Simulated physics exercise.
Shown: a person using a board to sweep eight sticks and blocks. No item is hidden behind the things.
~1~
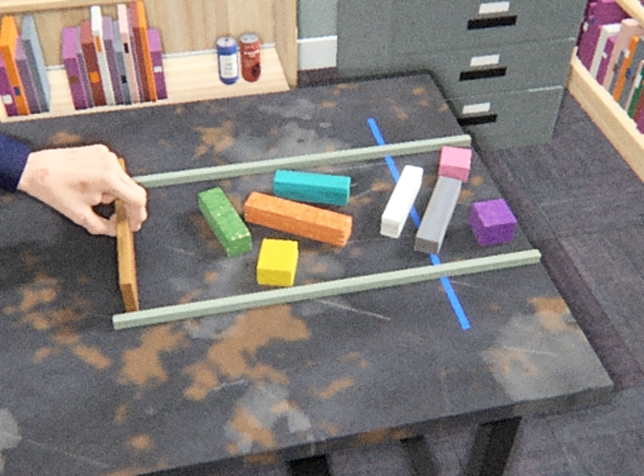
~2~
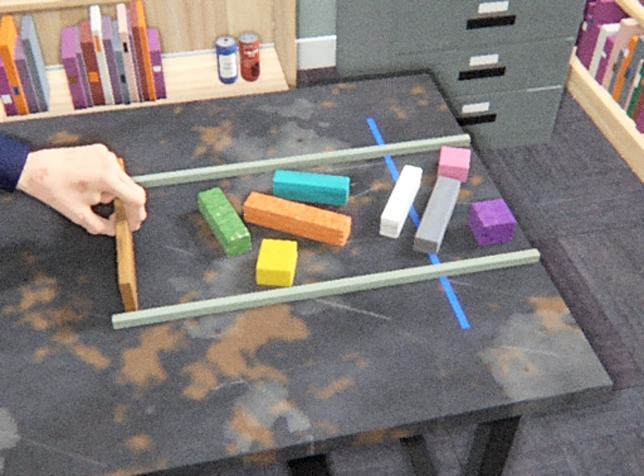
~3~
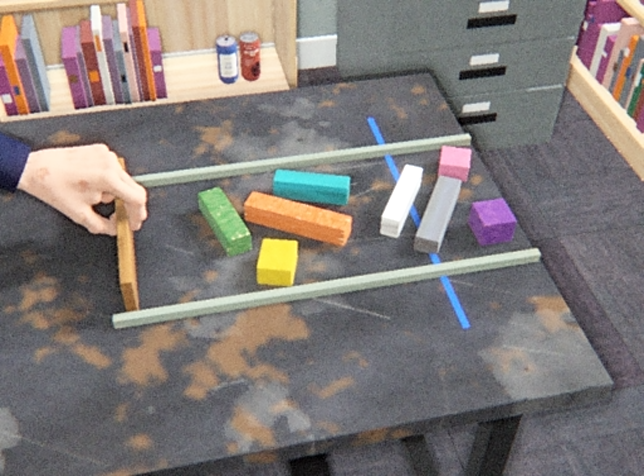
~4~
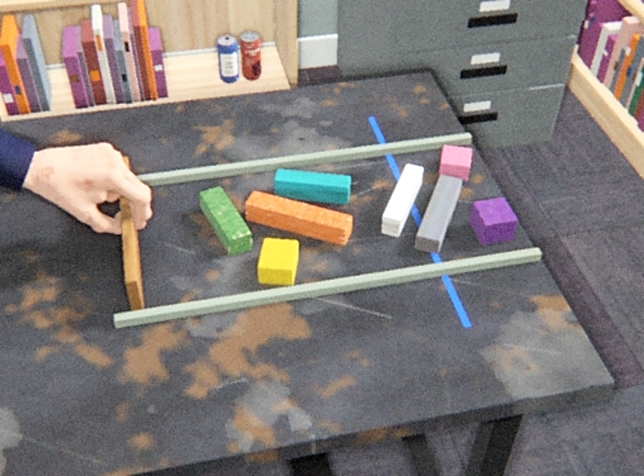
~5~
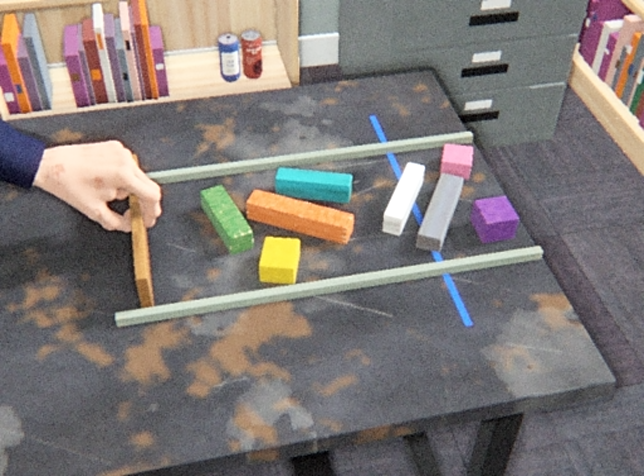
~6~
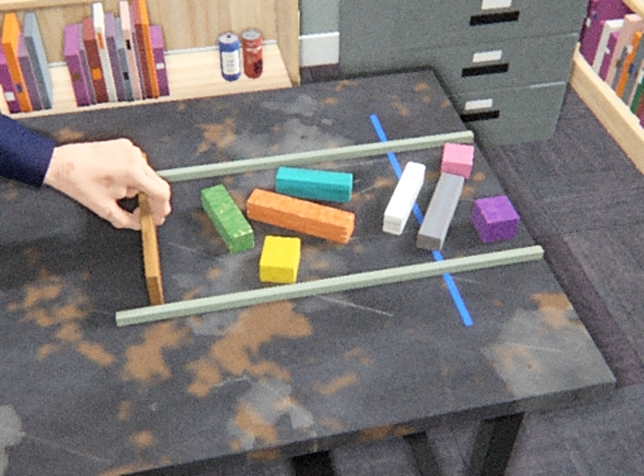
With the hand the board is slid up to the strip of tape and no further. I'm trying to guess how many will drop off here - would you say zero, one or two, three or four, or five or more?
I'd say one or two.
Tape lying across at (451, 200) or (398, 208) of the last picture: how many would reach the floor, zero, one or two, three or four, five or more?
Either three or four; none at all.
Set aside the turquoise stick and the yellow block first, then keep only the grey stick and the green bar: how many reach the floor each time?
The first removal gives 1, the second gives 1.
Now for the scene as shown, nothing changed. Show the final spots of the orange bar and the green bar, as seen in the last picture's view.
Orange bar: (458, 204); green bar: (422, 190).
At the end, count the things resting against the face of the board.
The count is 3.
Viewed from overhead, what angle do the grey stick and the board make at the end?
Roughly 20 degrees.
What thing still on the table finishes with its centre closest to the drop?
Foremost: The grey stick.
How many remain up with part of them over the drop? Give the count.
My count gives 1.
A little later, none off yet; purple block at rest near (495, 219); pink block at rest near (457, 161); grey stick at rest near (441, 211).
Next, none off yet; purple block moving near (502, 220); pink block moving near (466, 160); grey stick shifted a little near (470, 211).
When it is over, the number that fall off is one or two; down, pink block and purple block.
